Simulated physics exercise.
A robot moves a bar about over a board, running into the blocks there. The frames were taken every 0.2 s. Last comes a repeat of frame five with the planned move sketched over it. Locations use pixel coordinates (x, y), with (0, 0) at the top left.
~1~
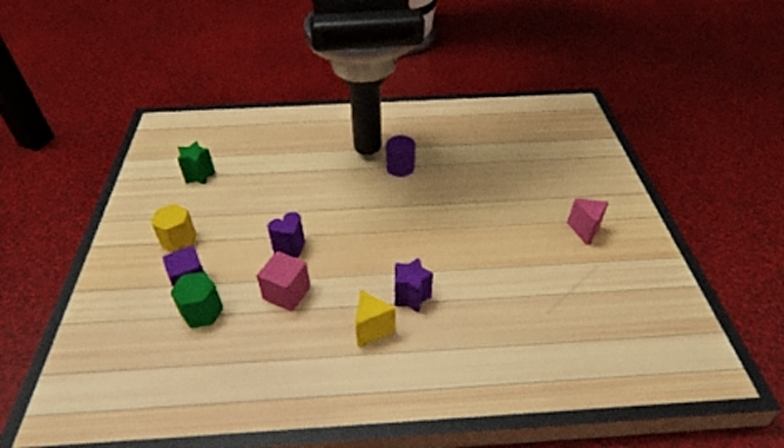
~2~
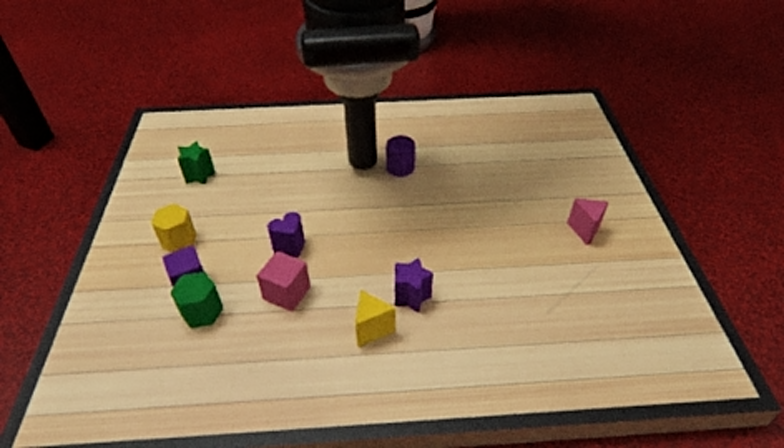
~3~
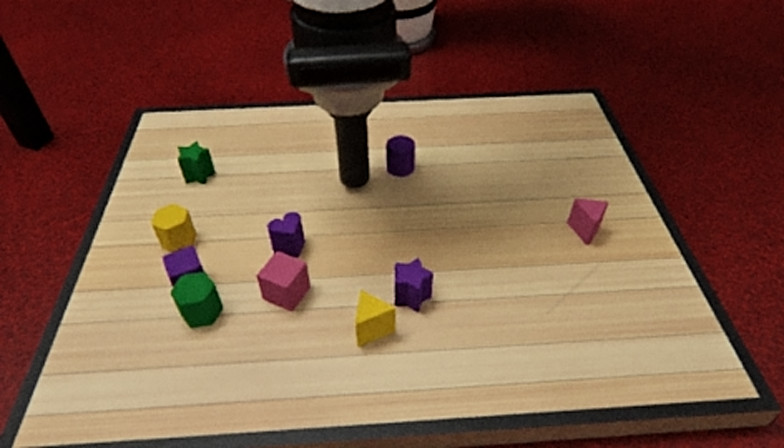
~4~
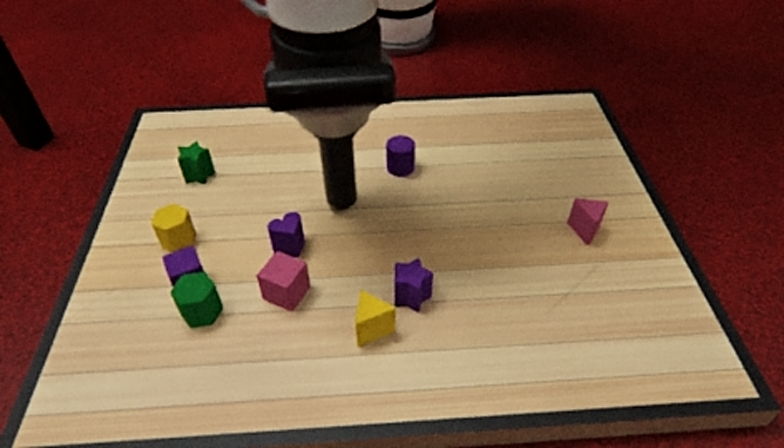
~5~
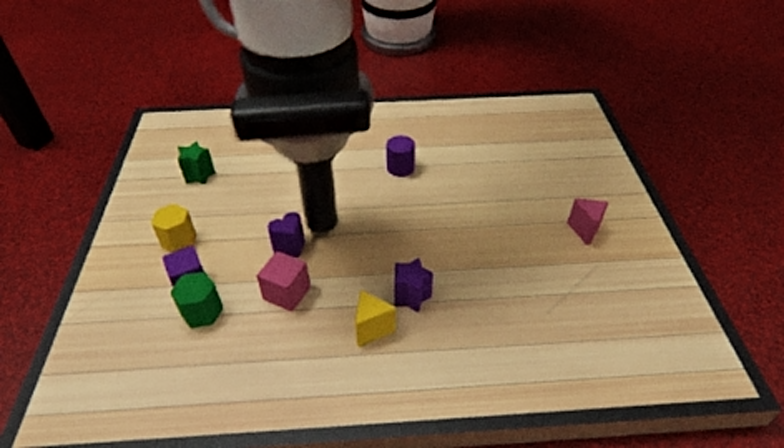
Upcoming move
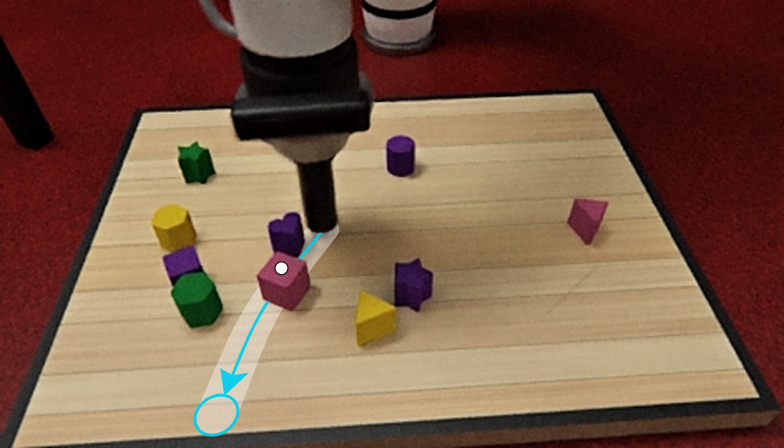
We see a robot arm above a wooden board scattered with small coloured blocks, moving its dark bar from beside the purple cylinder toward the viewer and slightly left, close to the purple heart block, while the blocks stay still.
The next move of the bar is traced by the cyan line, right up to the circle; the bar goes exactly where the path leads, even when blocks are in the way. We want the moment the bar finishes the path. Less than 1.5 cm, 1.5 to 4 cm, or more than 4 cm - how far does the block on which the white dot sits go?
It goes beyond 4 cm.
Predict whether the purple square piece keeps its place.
The block in question stays where it was by the end.
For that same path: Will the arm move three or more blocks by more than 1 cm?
The answer is no.
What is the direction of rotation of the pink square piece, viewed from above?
Anticlockwise.
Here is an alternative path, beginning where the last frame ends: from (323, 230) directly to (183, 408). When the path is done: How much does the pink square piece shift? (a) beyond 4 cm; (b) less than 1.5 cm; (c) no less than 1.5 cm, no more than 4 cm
(a)
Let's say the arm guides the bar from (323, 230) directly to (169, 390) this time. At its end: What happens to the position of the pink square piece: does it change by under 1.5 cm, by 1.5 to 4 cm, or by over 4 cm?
It ends 1.5 to 4 cm from its spot.
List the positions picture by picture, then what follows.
The first picture shows tip of the bar at (368, 146), middles of tops, purple square piece at (181, 260), green six-sided block at (192, 287), pink square piece at (281, 268), purple heart block at (285, 222).
The second picture shows bar at (363, 161), nothing pushed.
The third picture shows bar at (355, 178), nothing pushed.
The fourth picture shows bar at (342, 199), nothing pushed.
The fifth picture shows bar at (322, 222), purple square piece at (181, 260), green six-sided block at (192, 287), pink square piece at (281, 268), purple heart block at (285, 222).
The line goes from (323, 230) by way of (284, 279) and (248, 339) to (217, 415); the dot is on the pink square piece.
The first path, step by step. One third of the way, bar at (282, 271); pink square piece at (276, 284), turned 25° anticlockwise; purple heart block at (262, 232), turned 15° clockwise.
Two thirds of the way, bar at (245, 332); pink square piece at (272, 333), turned 90° anticlockwise; purple heart block at (262, 232), turned 15° clockwise.
At the end, bar at (213, 408); purple square piece unmoved; green six-sided block unmoved; pink square piece at (274, 336), turned 100° anticlockwise; purple heart block at (262, 232), turned 15° clockwise.
